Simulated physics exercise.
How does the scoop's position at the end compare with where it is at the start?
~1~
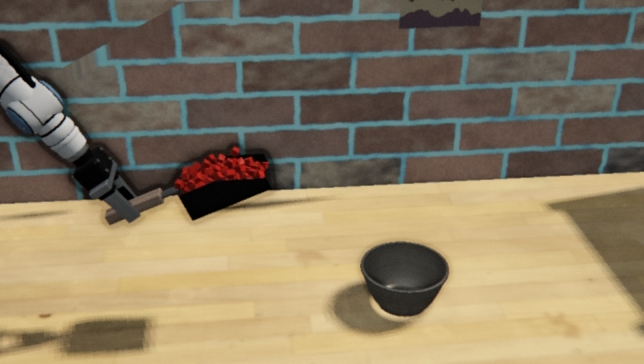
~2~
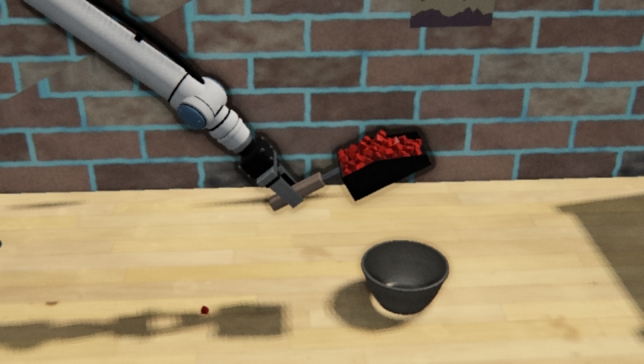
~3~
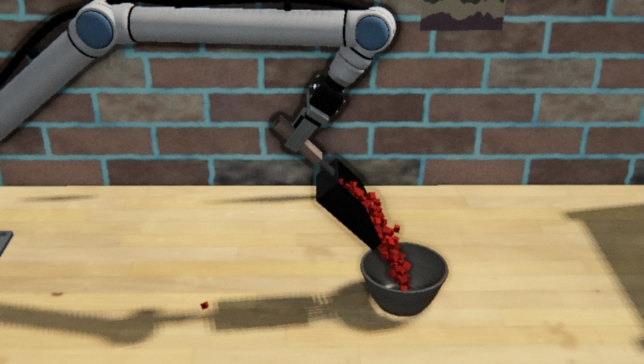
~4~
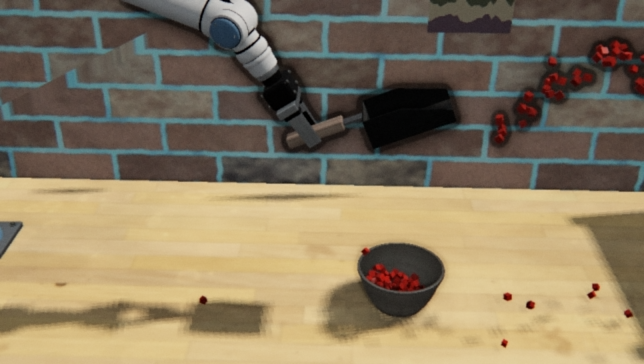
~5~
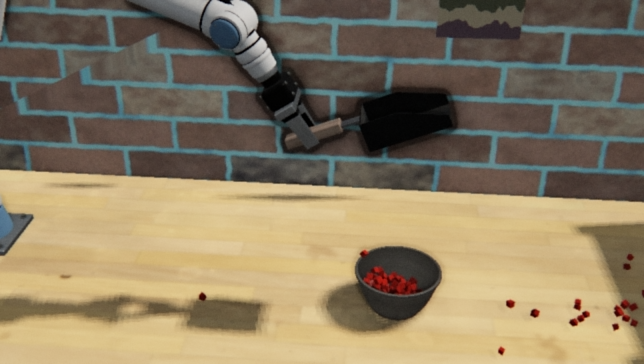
At the start the scoop is on the left, low near the back edge of the table. At the end it is farther to the right and higher up, in front of the brick wall.
